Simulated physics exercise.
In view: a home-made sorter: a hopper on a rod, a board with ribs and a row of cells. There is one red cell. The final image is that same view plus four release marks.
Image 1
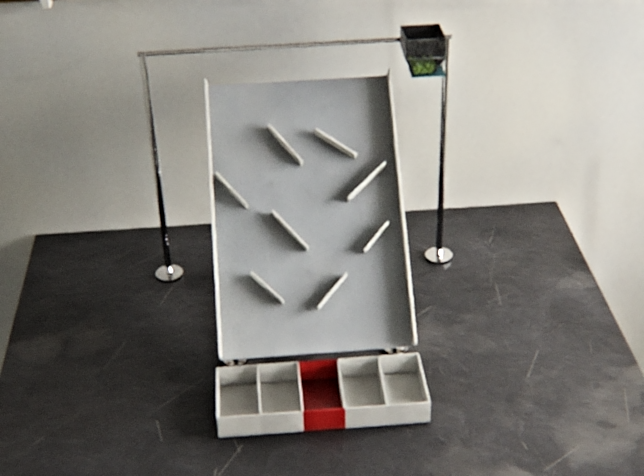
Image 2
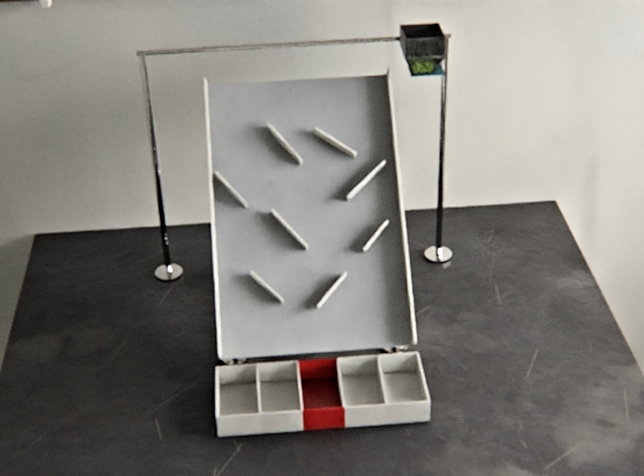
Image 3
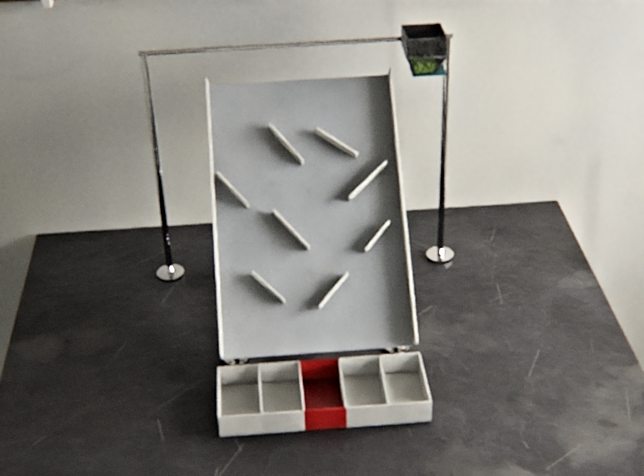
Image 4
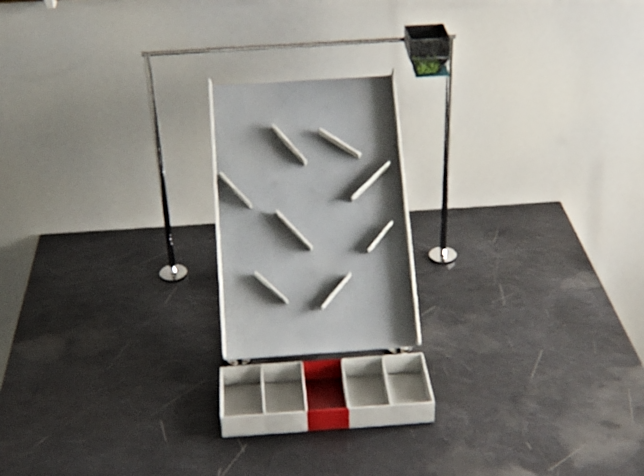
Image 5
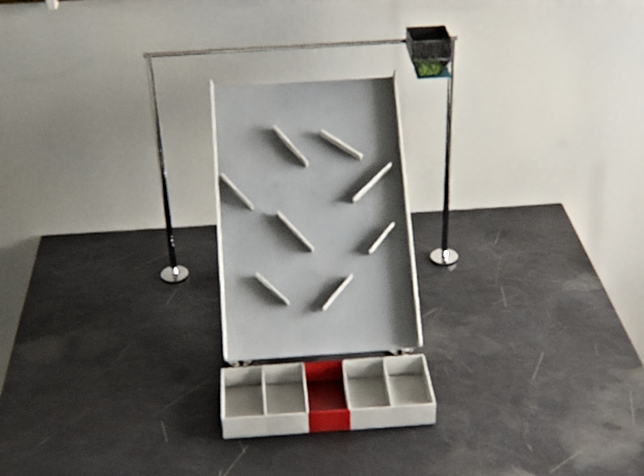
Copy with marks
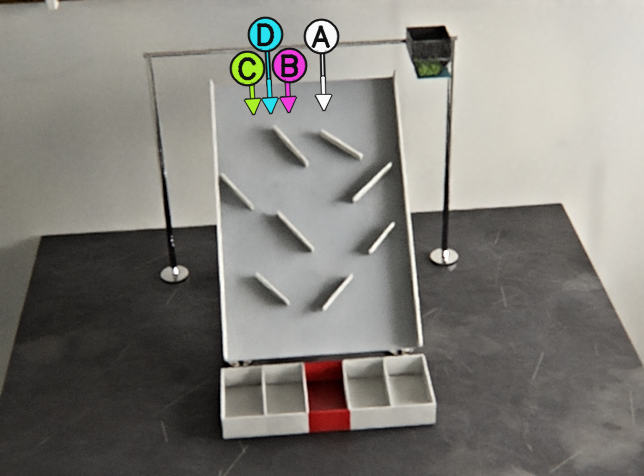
The video shows a tilted grey board with slanted white ribs above a row of five cells, the middle one red, while a dark hopper holding green contents sits at the upper right; nothing moves except a slight camera shift.
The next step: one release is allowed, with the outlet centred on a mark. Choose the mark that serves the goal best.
Mark C does it best.
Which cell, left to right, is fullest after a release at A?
The second.
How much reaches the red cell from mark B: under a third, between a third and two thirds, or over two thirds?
Under a third.
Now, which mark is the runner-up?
Mark D.
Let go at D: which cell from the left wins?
The third.
On the marked copy, mark A meets the board at (323, 104); mark B meets the board at (288, 106); mark C meets the board at (253, 108); mark D meets the board at (270, 107).
With A, a small part in the red cell, most in other cells, a small part outside the box.
With B, a small part in the red cell, nearly all in other cells.
With C, most in the red cell, about a quarter in other cells.
With D, about a third in the red cell, about half in other cells, a small part held on the board, a small part outside the box.
